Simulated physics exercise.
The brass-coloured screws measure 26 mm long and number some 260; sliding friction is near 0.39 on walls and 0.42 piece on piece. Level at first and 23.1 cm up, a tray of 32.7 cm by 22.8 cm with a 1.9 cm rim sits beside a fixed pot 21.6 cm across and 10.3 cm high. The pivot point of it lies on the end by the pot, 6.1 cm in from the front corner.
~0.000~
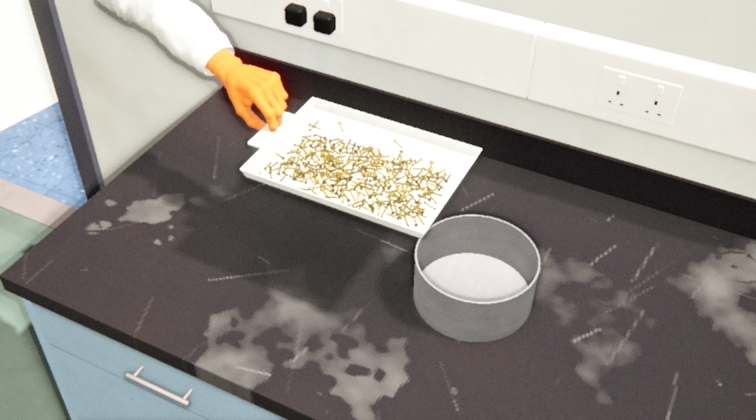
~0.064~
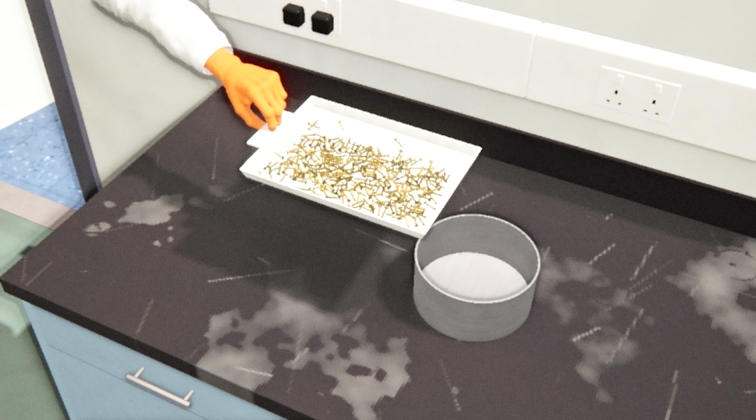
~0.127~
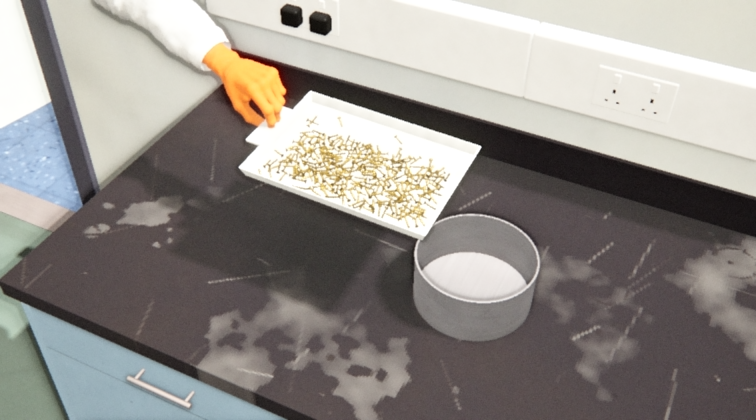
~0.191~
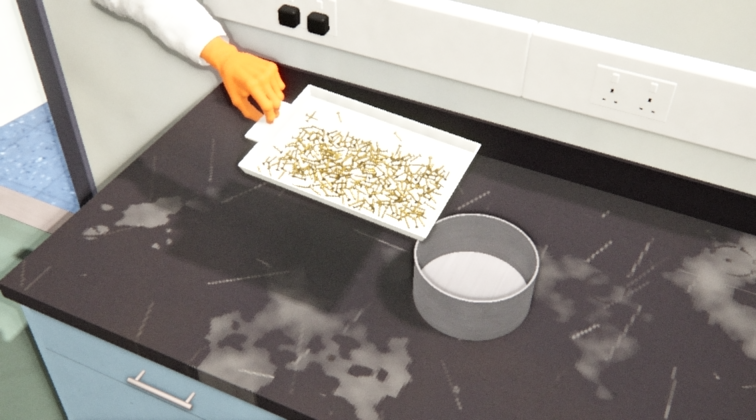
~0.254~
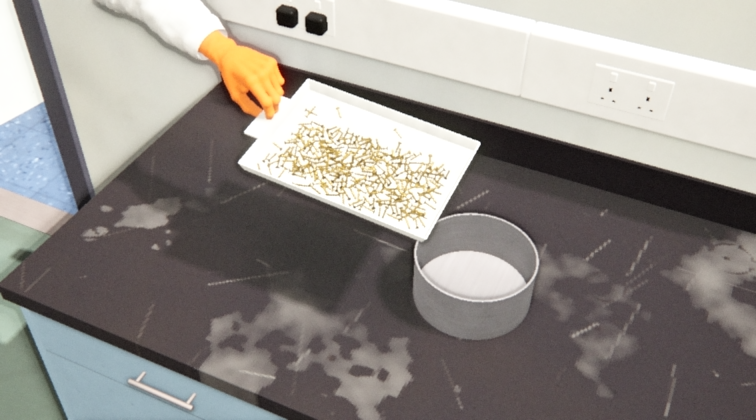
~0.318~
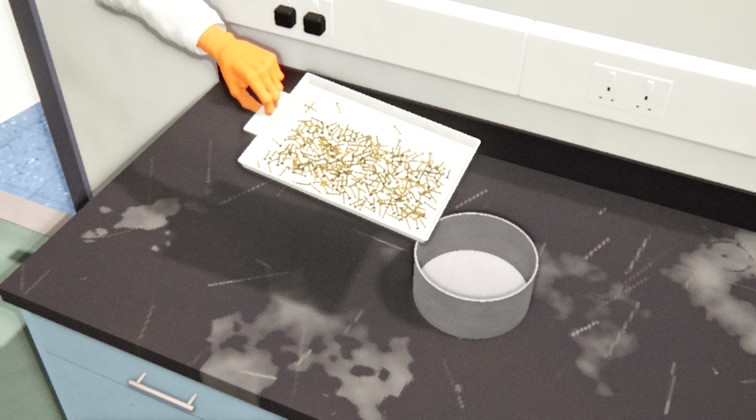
A white tray scattered with small brass-coloured screws tilted slightly towards the grey pot on the dark worktop, while an orange-gloved hand stayed at its far left end and the screws barely shifted.
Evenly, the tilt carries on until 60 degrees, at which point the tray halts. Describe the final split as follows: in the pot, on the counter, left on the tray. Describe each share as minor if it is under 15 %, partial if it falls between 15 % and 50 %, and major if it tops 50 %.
Pot: A minor amount. Counter: The greater amount. Tray: A sizeable amount.
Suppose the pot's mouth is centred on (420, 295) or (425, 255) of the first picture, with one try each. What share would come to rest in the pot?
Spot one: Some 75 per cent; spot two: Some 20 per cent.
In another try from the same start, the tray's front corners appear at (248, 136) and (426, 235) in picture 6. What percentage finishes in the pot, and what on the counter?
Pot 35, counter 40.
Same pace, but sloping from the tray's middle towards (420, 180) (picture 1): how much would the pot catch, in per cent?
My best guess is some 35 per cent.
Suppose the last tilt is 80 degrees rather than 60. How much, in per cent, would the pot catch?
About 10 in a hundred would end up in the pot.
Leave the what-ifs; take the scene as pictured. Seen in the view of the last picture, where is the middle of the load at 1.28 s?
The load's centre is near (400, 204) at that time.
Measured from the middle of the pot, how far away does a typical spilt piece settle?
18 cm.
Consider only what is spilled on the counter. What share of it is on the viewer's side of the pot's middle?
Roughly 100 per cent.
After 0.90 s, tilt 34 degrees; the tray holds 100 %, the pot 0 %.
After 1.28 s, tilt 49 degrees; the tray holds 100 %, the pot 0 %.
Then, at 1.75 s, tilt 60 degrees; the tray holds 60 %, the pot 5 %.
At rest (3.3 s), pot 5 %, counter 65 %, tray 30 %.
